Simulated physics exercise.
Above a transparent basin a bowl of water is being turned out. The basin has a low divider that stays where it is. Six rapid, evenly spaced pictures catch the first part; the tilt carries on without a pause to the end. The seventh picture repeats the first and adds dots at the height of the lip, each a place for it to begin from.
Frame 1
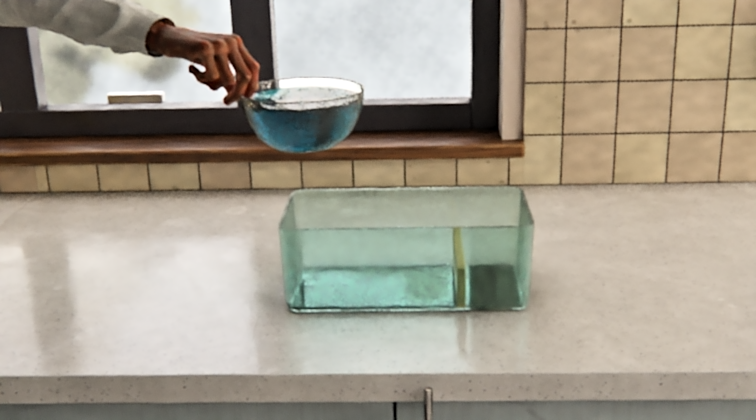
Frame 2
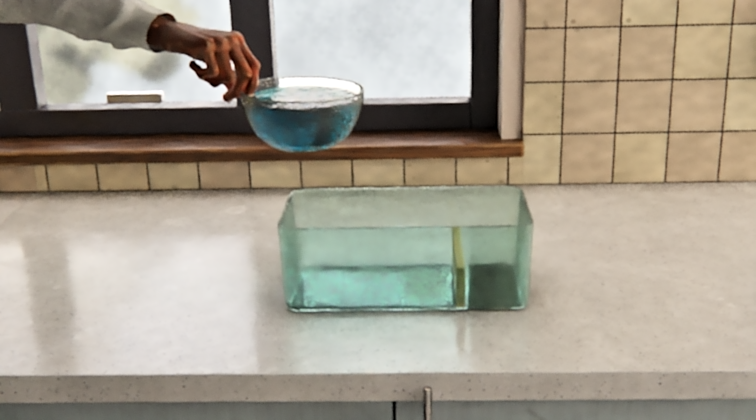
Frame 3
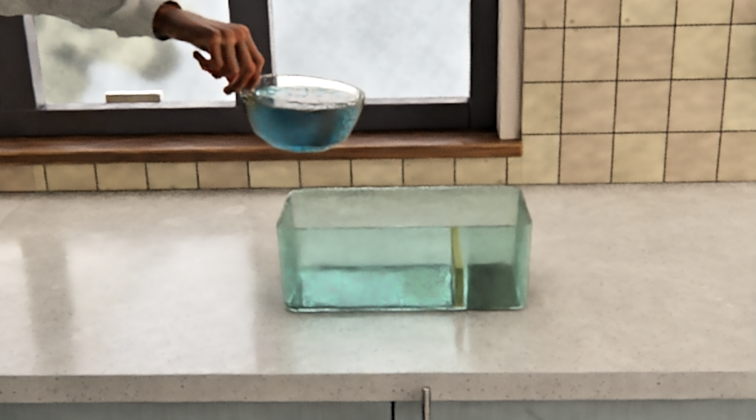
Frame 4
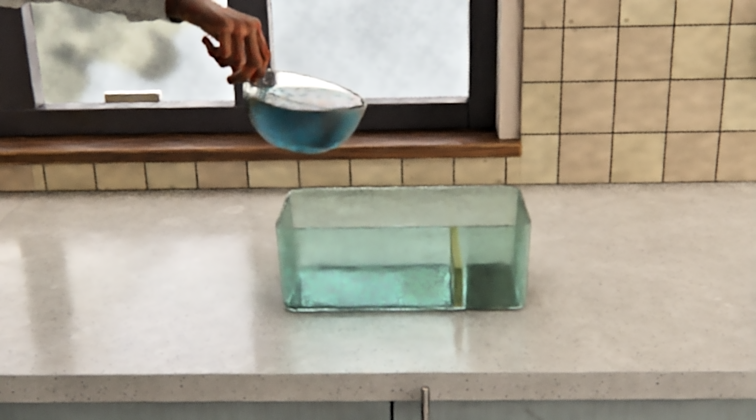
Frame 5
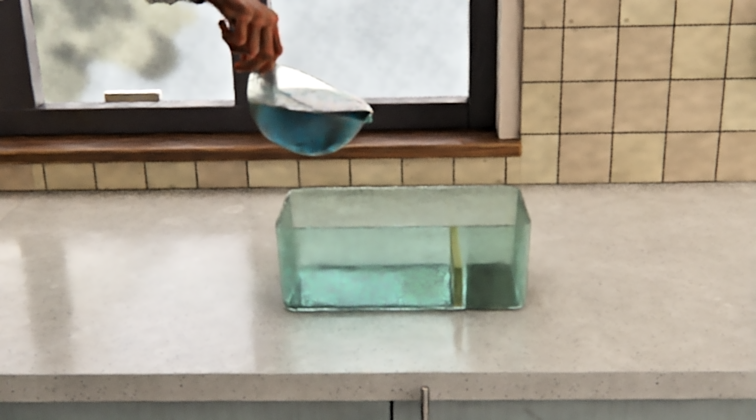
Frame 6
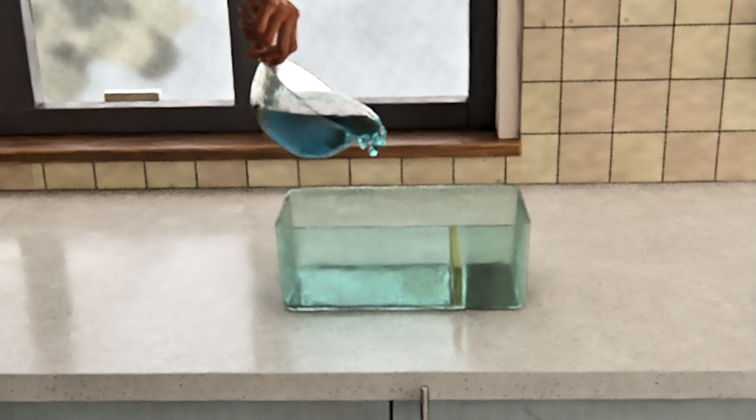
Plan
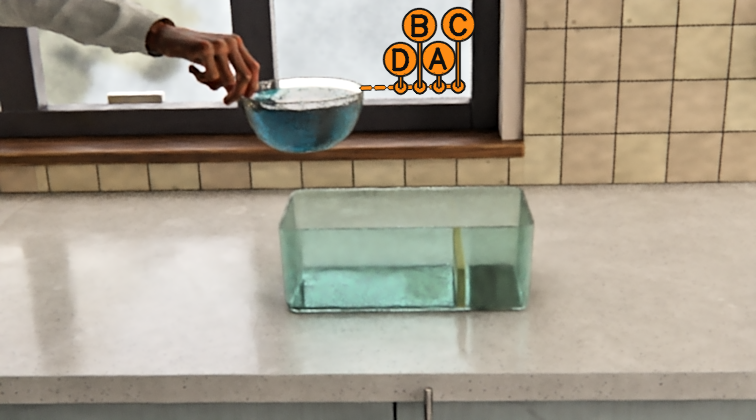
A hand in a pale sleeve holds a clear glass bowl of blue water at the upper left, before a dark-framed window and cream tiles, seen from the front by a still camera. Below it, a pale green transparent basin with shallow water and an upright yellowish strip inside sits on a grey speckled counter. The hand holds the bowl level, then rises and tilts it rightward until blue water spills over its lip.
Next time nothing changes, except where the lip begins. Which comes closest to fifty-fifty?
Place B.
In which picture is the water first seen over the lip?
Picture 5.
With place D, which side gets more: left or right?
The left one.
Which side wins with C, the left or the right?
The right side.
On the marked copy, A at (438, 86); B at (419, 87); C at (458, 86); D at (400, 87).
If A is chosen, about 34 % ends left of the wall and 63 % right of it; 3 % is lost outside.
If B is chosen, about 51 % ends left of the wall and 44 % right of it; 5 % is lost outside.
If C is chosen, about 20 % ends left of the wall and 78 % right of it.
If D is chosen, about 73 % ends left of the wall and 22 % right of it; 5 % is lost outside.
